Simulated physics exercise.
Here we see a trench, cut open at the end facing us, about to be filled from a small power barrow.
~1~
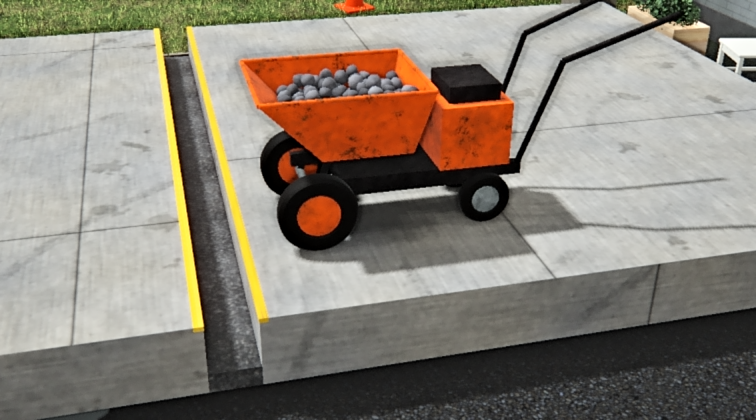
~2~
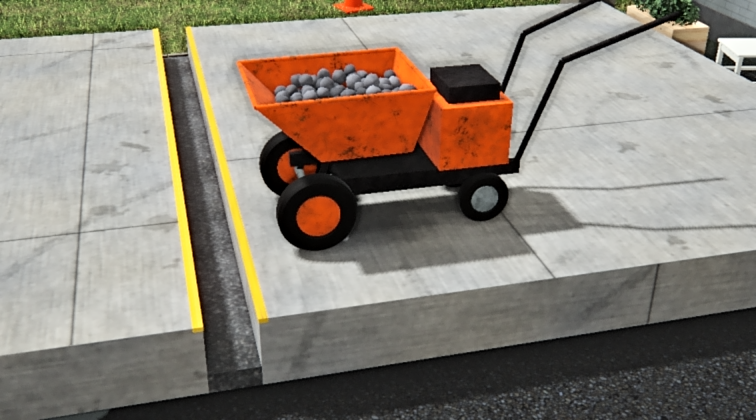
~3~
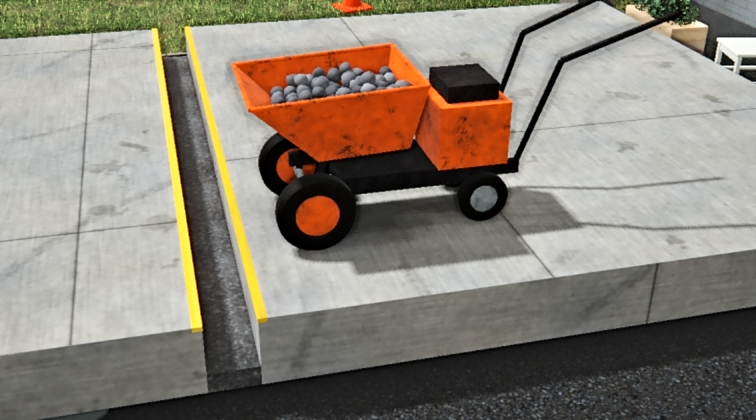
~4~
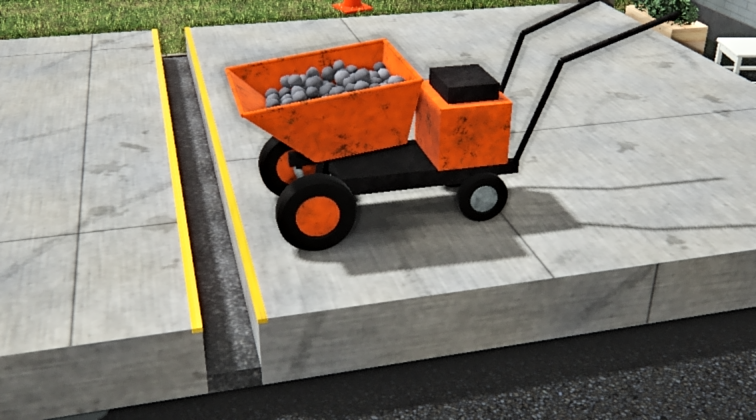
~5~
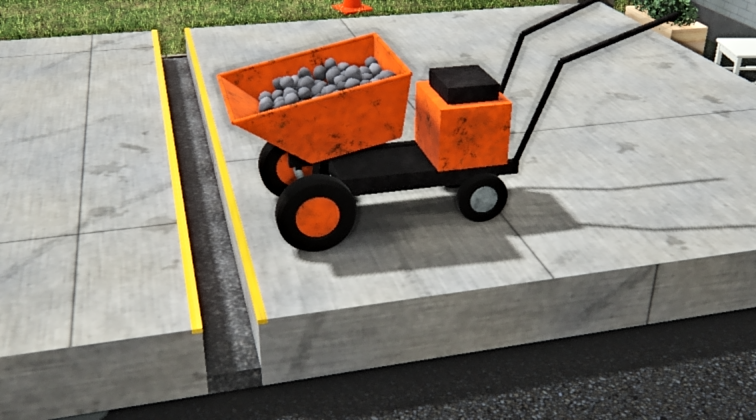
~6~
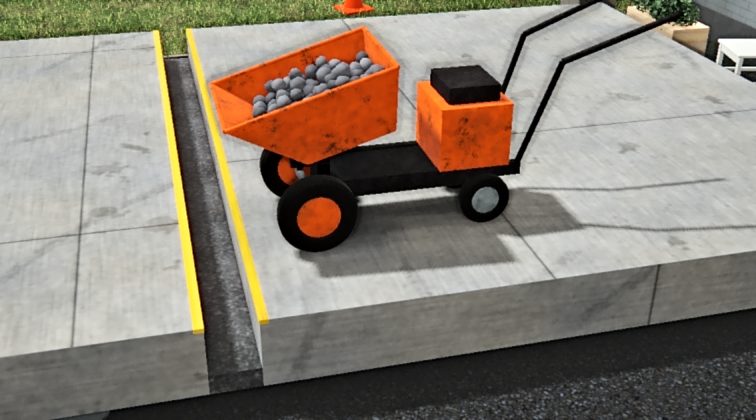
The orange skip of cobbles on a small barrow tilts gradually leftward beside a narrow trench.
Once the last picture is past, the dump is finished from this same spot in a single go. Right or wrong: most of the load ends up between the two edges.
Wrong.
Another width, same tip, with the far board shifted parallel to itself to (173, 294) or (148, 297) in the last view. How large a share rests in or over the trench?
Close to 30 per cent in the first, close to 70 per cent in the second.
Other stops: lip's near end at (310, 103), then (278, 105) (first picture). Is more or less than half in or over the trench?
Trial 1 exceeds half, trial 2 falls short of half.
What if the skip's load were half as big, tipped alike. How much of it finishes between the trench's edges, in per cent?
Something like 0 in a hundred.
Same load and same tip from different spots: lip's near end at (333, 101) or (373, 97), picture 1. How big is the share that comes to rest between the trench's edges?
80 % and 50 %.
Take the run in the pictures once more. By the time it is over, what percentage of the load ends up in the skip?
My estimate is about 15 per cent.
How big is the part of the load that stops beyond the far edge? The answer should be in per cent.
Near 85 in every hundred.
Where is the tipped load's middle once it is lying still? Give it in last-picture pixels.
About pixel (111, 239).
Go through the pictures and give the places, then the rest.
Lip of the skip at (259, 107), level; top of the load at (363, 89), round cobbles; first edge of the trench at (254, 281); far edge at (193, 289), the trench under half as wide as the skip, and about as deep as wide, in the first frame.
Lip of the skip at (256, 108), level; top of the load at (361, 88), in the second frame.
Lip of the skip at (251, 110), tipped barely; top of the load at (358, 92), in the third frame.
Lip of the skip at (243, 116), tipped a little; top of the load at (365, 93), in the fourth frame.
Lip of the skip at (234, 123), tipped a little; top of the load at (356, 90), in the fifth frame.
Lip of the skip at (225, 132), tipped clearly; top of the load at (357, 76); first edge of the trench at (254, 283); far edge at (193, 291), in the sixth frame.
Soon, skip tipped steeply; all in the skip.
A while on, skip tipped right over; about two thirds in the skip; about a third beyond it; a stray few falling.
Towards the end, skip tipped right over; a small part in the skip; most beyond it.
Finally, skip tipped right over; a small part in the skip; none in or heaped over the trench; most beyond it.
